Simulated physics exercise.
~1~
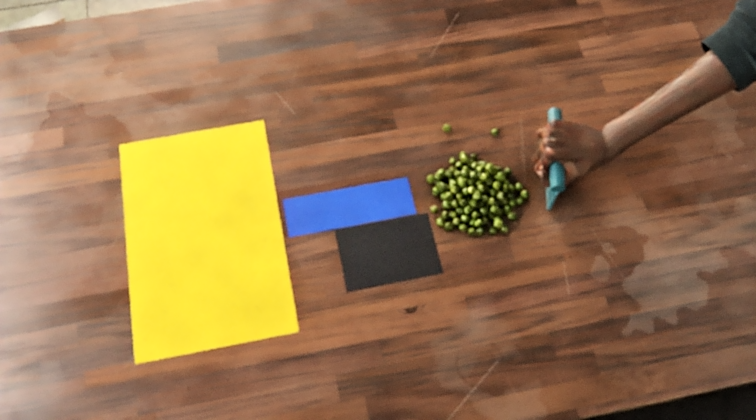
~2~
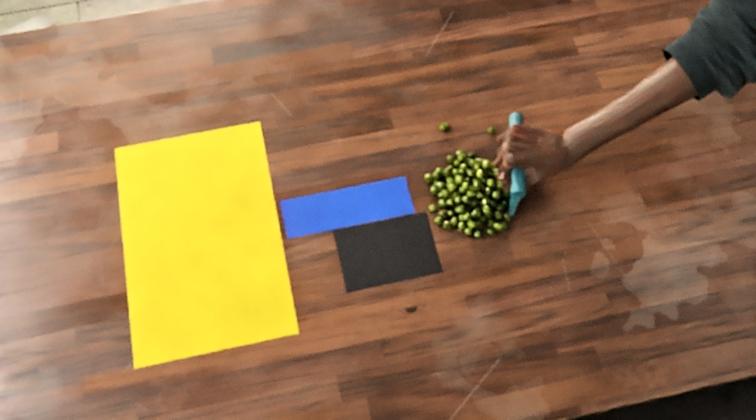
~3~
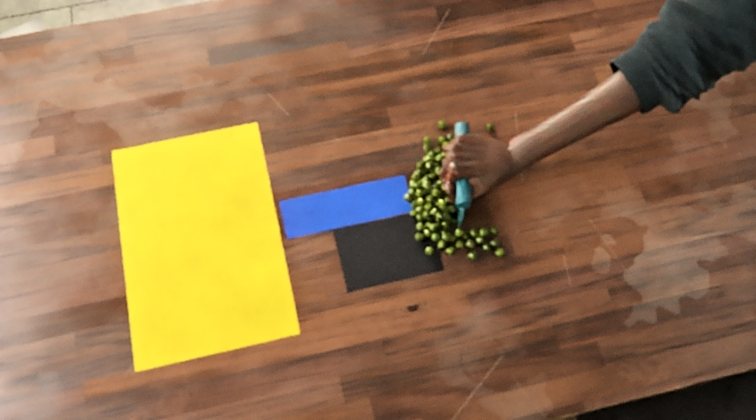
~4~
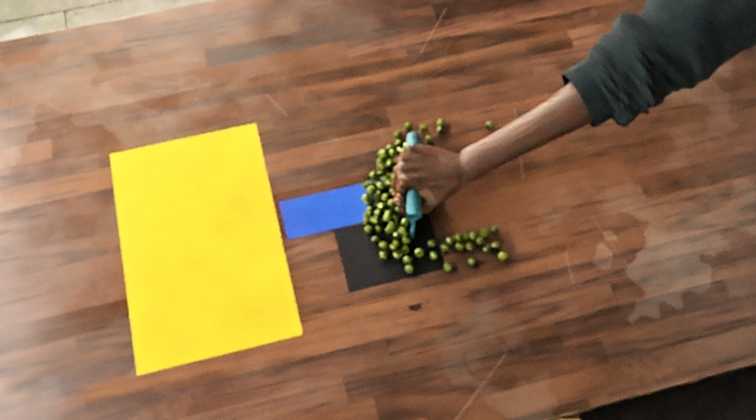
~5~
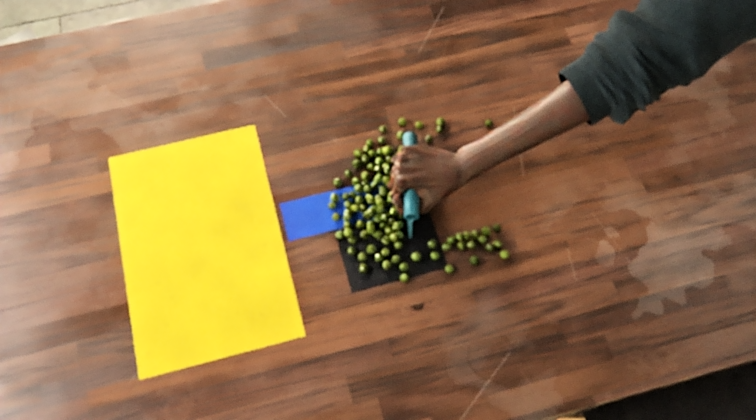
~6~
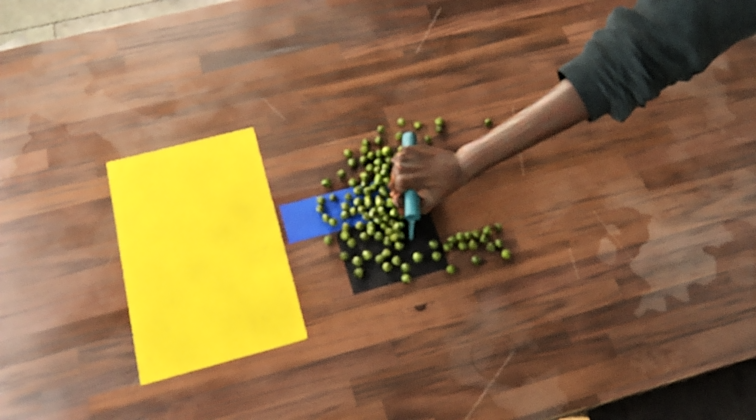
On a wooden tabletop, a large yellow mat, a blue mat and a black mat lie to the left of a heap of small green olives. A dark-sleeved arm reaches in from the right, gripping a teal scraper just beyond the pile. The hand moves the scraper left until it meets the heap, then pushes the olives toward the blue and black mats. They bunch ahead of the blade, while some trail off around its lower end. The scraper stops over the mats, and the olives ahead spread slightly farther left. Finally, they lie scattered across the blue mat, black mat and bare wood, leaving the yellow mat empty.
